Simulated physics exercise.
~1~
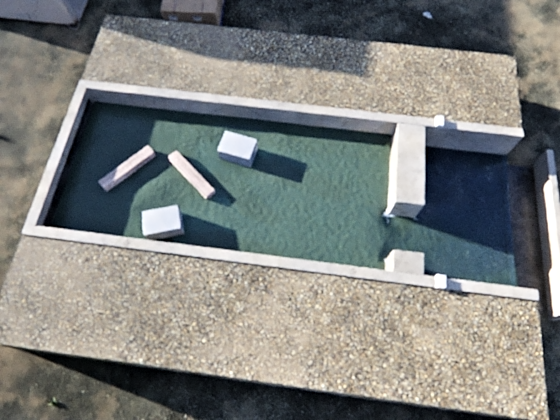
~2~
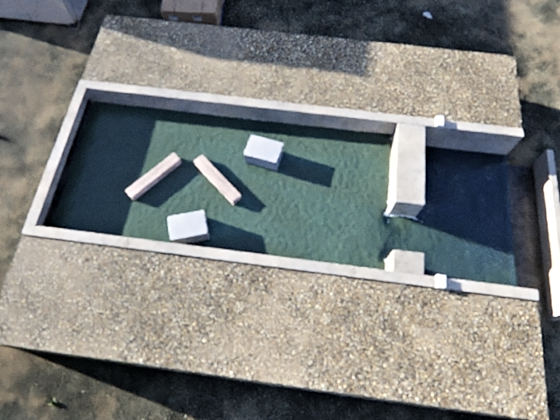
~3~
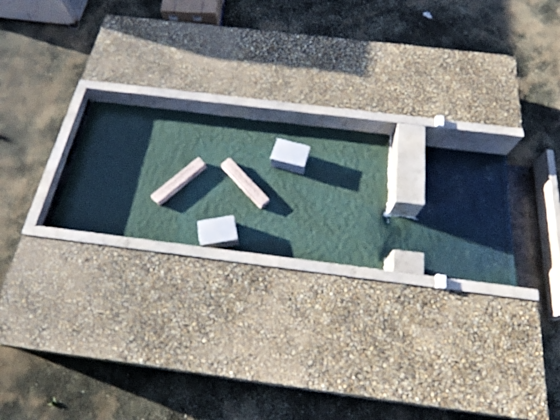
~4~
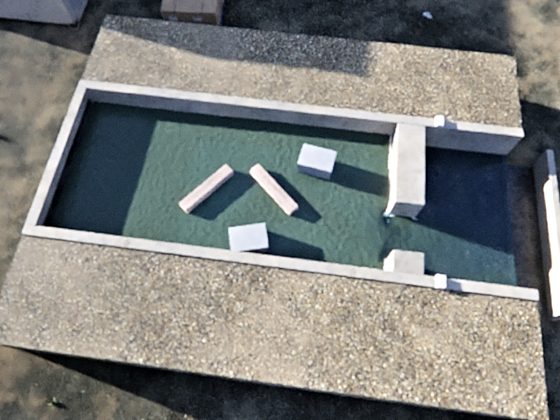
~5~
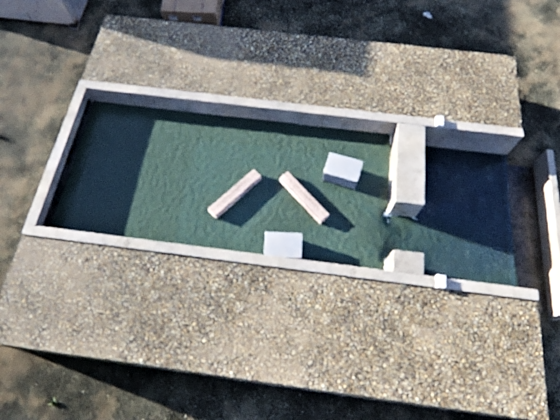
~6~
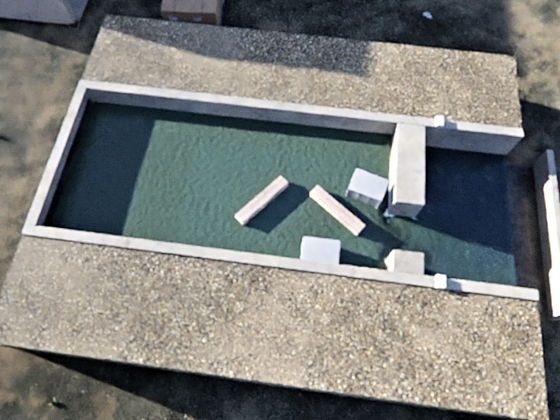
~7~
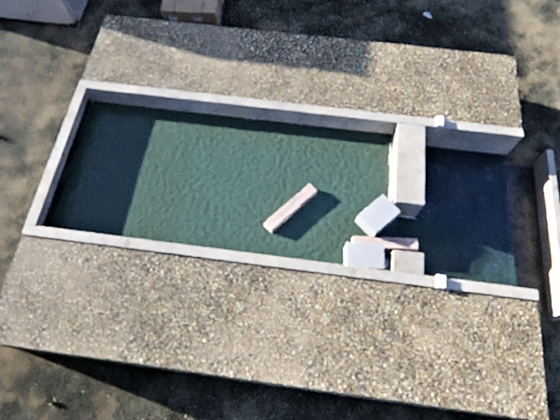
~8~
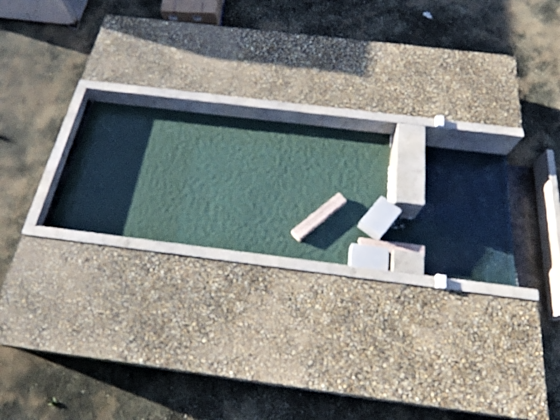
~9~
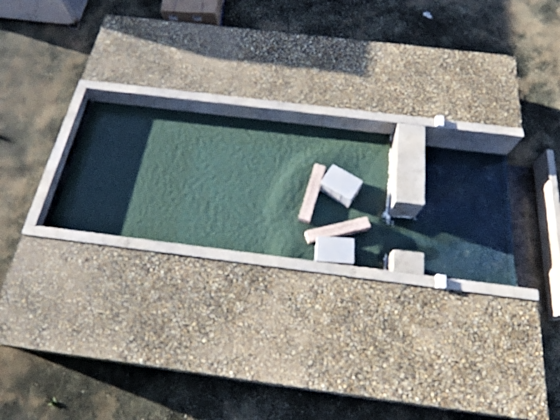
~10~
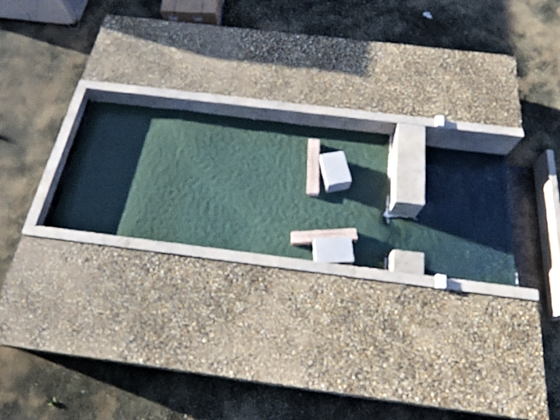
Two white crates and two pinkish beams drift right along a walled channel of greenish water, bunch together at the narrow gap near the right end, then shift back left and spread apart, ending as two crate-and-beam pairs just short of the opening.
